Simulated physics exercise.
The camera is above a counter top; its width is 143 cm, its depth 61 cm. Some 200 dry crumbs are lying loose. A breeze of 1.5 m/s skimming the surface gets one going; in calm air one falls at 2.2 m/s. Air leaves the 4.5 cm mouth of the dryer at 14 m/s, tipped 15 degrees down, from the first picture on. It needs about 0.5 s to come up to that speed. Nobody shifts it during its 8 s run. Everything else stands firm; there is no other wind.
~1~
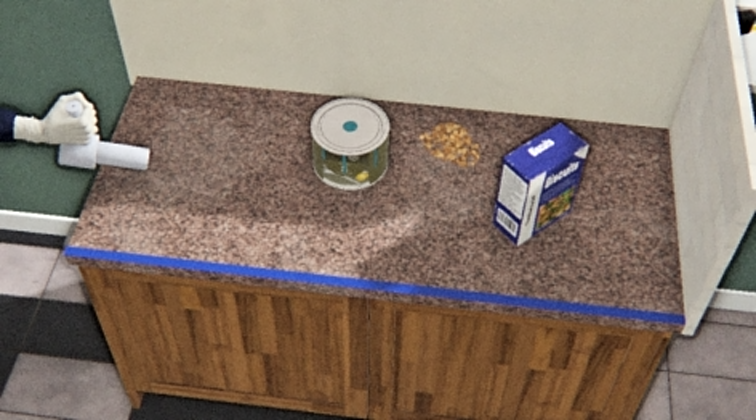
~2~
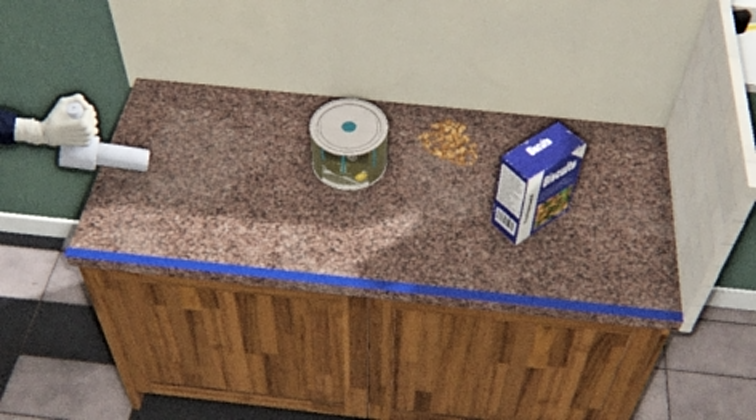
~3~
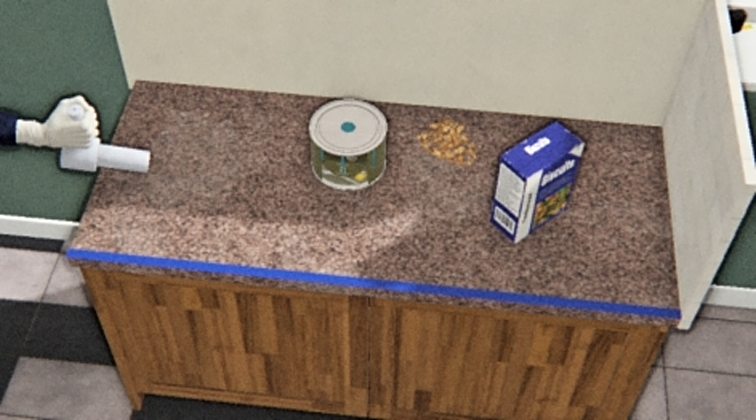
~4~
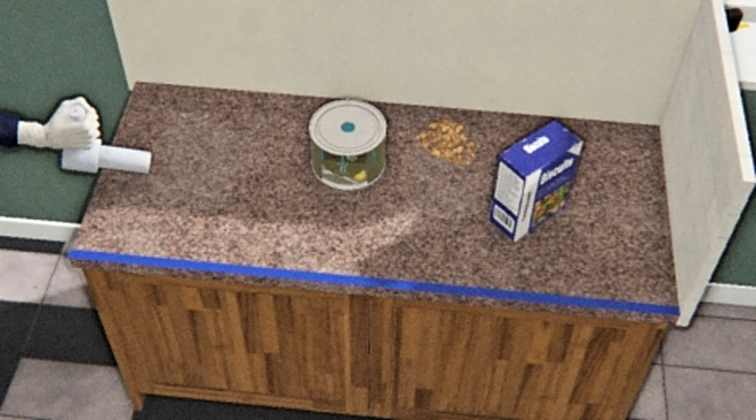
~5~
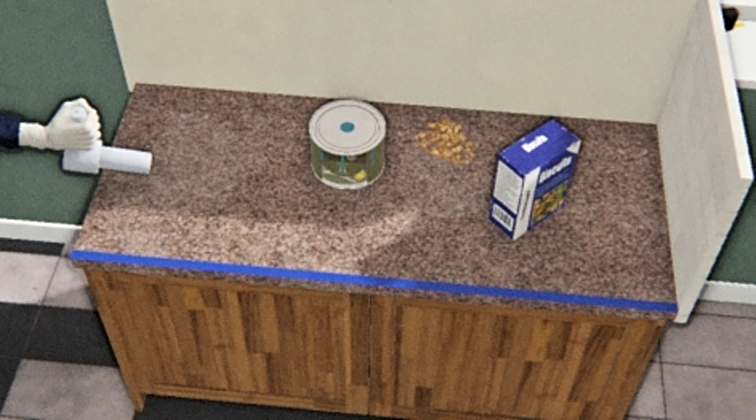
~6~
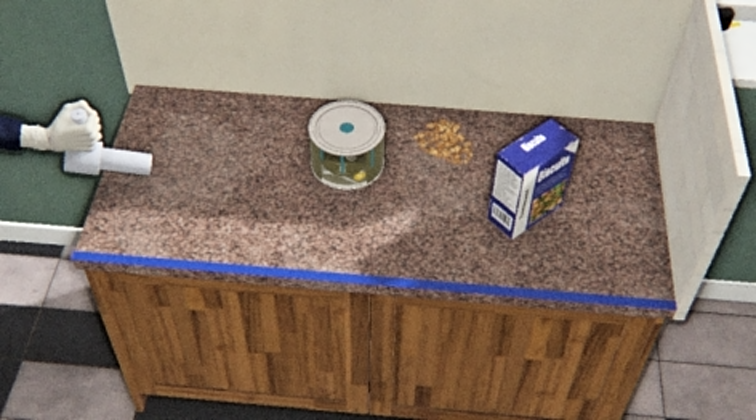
On a speckled counter top, a gloved hand holds a dryer at left while crumbs, tin and biscuit carton stay still.
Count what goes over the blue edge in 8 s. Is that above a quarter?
As for a quarter going over the blue edge: No.
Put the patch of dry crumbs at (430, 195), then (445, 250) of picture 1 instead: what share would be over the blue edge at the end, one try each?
In turn about 1 %, 80 %.
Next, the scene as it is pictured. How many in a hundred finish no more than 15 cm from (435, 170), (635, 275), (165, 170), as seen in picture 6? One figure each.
In turn about 80 %, 0 %, 0 %.
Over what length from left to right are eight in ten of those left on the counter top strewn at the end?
Roughly 10 cm.
Then, 1.2 s after the last picture the count stands so, 0 % are over the blue edge; the middle of those still in play is near (446, 142).
Then, 2.1 s after the last picture the count stands so, 0 % are over the blue edge; the middle of those still in play is near (446, 142).
Then, 4.0 s after the last picture the count stands so, 0 % are over the blue edge; the middle of those still in play is near (446, 142).
Then, 7.6 s after the last picture, at the end, 0 % are over the blue edge; the middle of those still in play is near (446, 142).
